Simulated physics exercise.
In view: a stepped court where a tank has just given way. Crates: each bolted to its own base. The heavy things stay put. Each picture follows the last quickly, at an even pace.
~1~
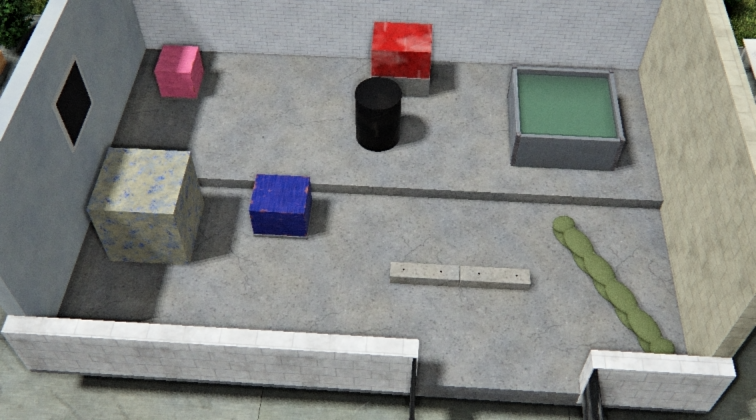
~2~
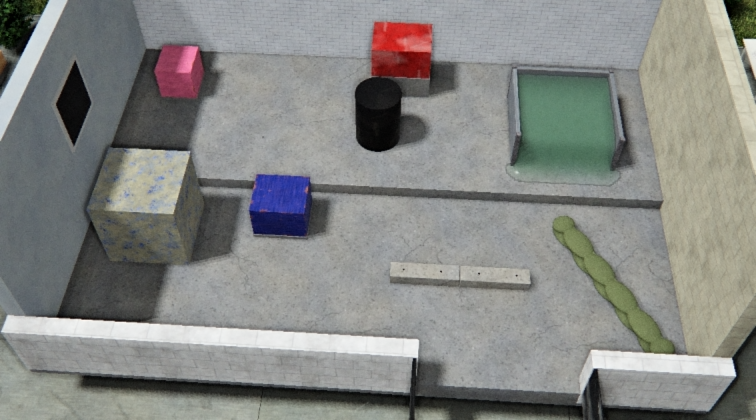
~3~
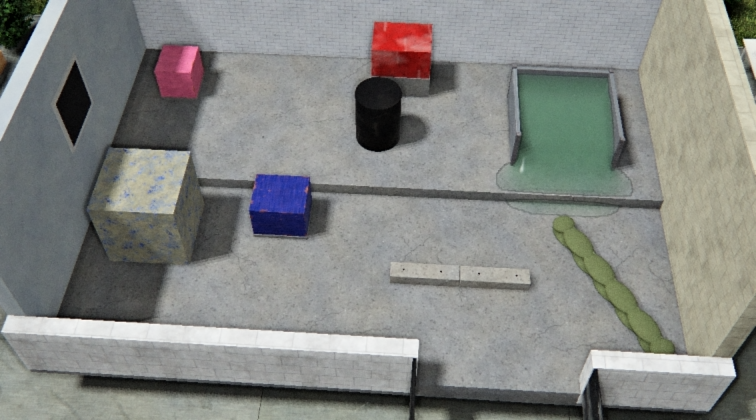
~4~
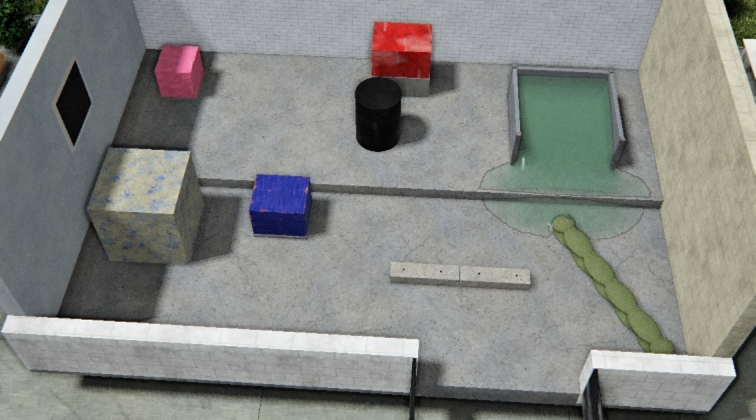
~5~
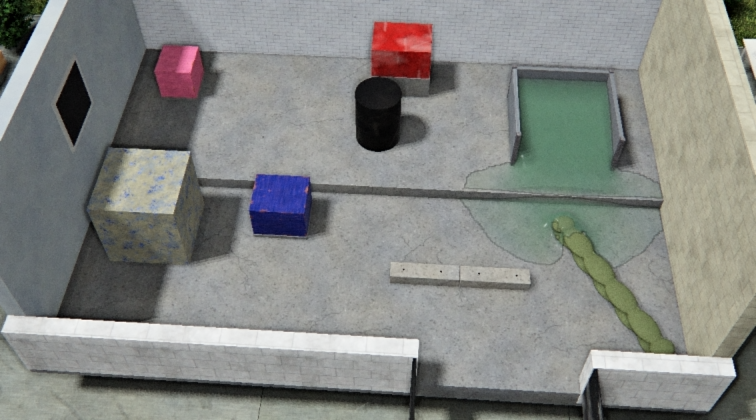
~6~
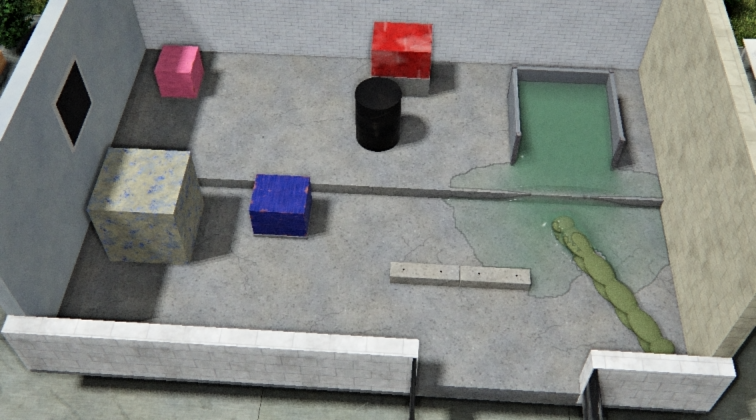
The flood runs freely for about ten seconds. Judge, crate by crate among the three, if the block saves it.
Pink crate: Block saves it; blue crate: Block fails, wet; red crate: Block saves it.
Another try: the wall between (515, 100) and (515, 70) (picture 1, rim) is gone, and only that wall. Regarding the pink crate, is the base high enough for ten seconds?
After ten seconds, the pink crate has been flooded.
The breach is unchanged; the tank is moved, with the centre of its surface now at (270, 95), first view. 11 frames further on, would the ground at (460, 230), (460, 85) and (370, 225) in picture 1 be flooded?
As listed: Awash, free of water, flooded.
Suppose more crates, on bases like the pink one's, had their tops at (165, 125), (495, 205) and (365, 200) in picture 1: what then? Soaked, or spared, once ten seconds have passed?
Well, the first one is never reached, the second goes wet, and the third goes wet.
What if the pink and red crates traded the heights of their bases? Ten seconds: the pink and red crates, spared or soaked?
Taking them in turn, the pink crate stays clear, then the red crate stays clear.
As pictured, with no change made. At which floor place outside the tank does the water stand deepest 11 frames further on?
It will be deepest around (681, 382).
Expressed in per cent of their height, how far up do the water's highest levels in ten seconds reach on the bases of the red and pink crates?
The first reaches around 0 in a hundred, the second around 0.
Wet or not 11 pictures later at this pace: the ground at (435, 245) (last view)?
I'd expect that place to be drenched.
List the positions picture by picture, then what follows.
The tank at (565, 106) is whole and still, in the first frame.
The front is at (616, 172), out from the gap at (564, 158), in the second frame.
The front is at (624, 193), out from the gap at (564, 159), in the third frame.
Water pours out at (564, 159) and has run to (486, 190), in the fourth frame.
Water pours out at (564, 159) and has run to (609, 263), in the fifth frame.
The front is at (535, 291), out from the gap at (564, 160), in the sixth frame.
A moment on, water covers 15 % of the floor; the pink crate not reached, the blue crate not reached, the red crate not reached.
Next, water covers 25 % of the floor; the pink crate not reached, the blue crate water round its plinth, the red crate not reached.
Then, water covers 30 % of the floor; the pink crate not reached, the blue crate water round its plinth, the red crate not reached.
Later, water covers 50 % of the floor; the pink crate not reached, the blue crate water round its plinth, the red crate not reached.
In the end, water covers 50 % of the floor; the pink crate stayed above the water, the blue crate was topped, the red crate stayed above the water.
